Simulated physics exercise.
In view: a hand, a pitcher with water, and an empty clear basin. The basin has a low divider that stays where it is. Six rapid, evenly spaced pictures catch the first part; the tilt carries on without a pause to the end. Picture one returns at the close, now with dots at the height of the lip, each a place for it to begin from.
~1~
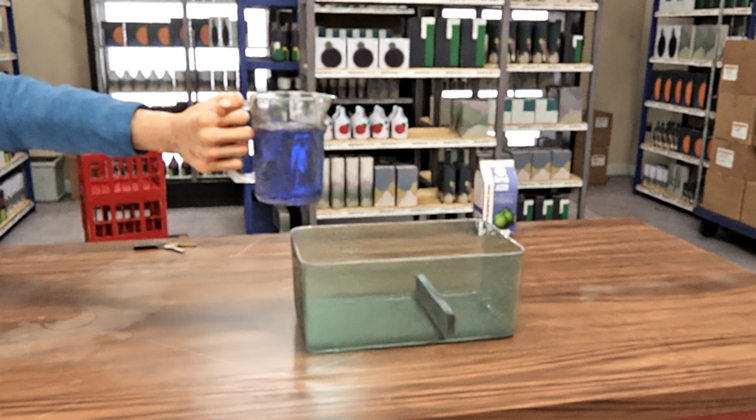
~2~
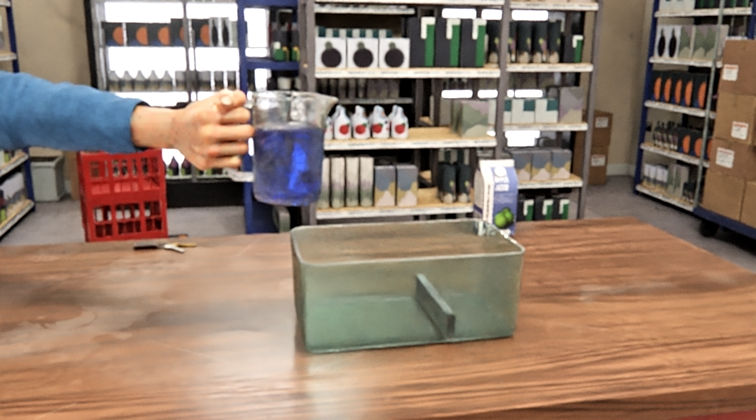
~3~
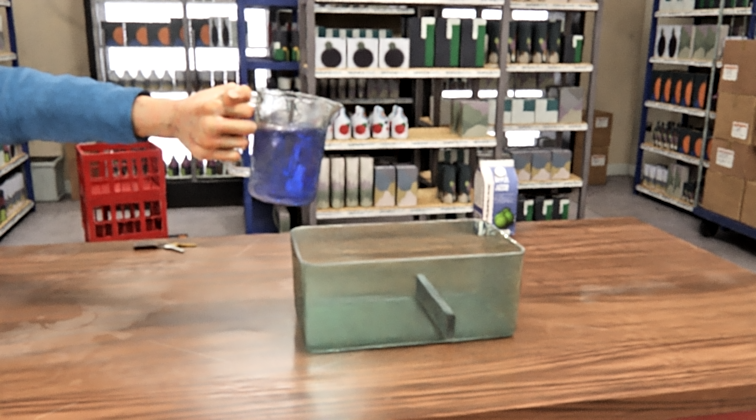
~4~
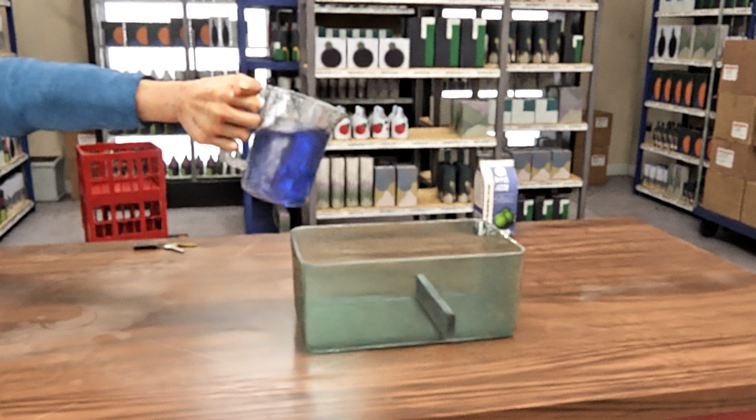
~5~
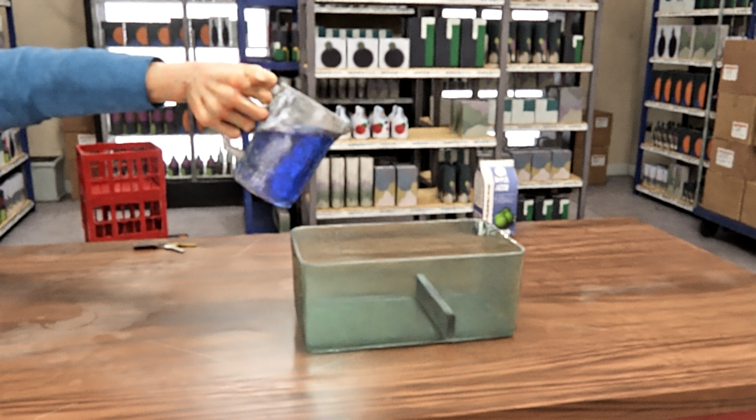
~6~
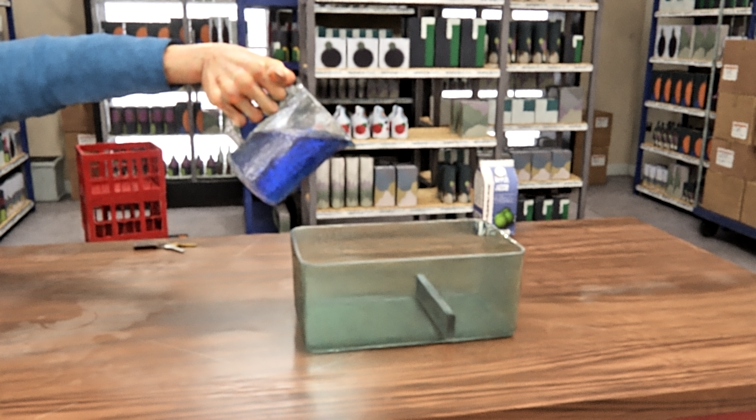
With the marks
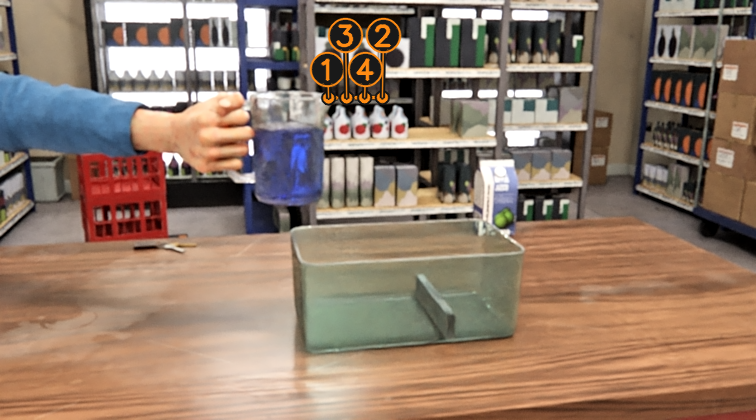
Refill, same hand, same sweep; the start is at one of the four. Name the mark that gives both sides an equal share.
Go for 2.
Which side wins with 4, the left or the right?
The left one.
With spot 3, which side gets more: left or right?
The left one.
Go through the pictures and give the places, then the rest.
Upright, lip at (335, 97); basin from (303, 350) to (515, 333); top of the wall at (434, 293); nothing has left yet.
Tipped about 2°, lip at (336, 99); nothing has left yet.
Tipped about 9°, lip at (341, 105); nothing has left yet.
Tipped about 19°, lip at (348, 115); nothing has left yet.
Tipped about 32°, lip at (353, 129); nothing has left yet.
Tipped about 47°, lip at (355, 146); nothing has left yet.
On the marked copy, 1 at (328, 97); 2 at (382, 97); 3 at (346, 97); 4 at (364, 97).
With 1, about 90 % ends left of the wall and 8 % right of it.
With 2, about 50 % ends left of the wall and 49 % right of it.
With 3, about 88 % ends left of the wall and 9 % right of it; 4 % is lost outside.
With 4, about 92 % ends left of the wall and 5 % right of it; 3 % is lost outside.
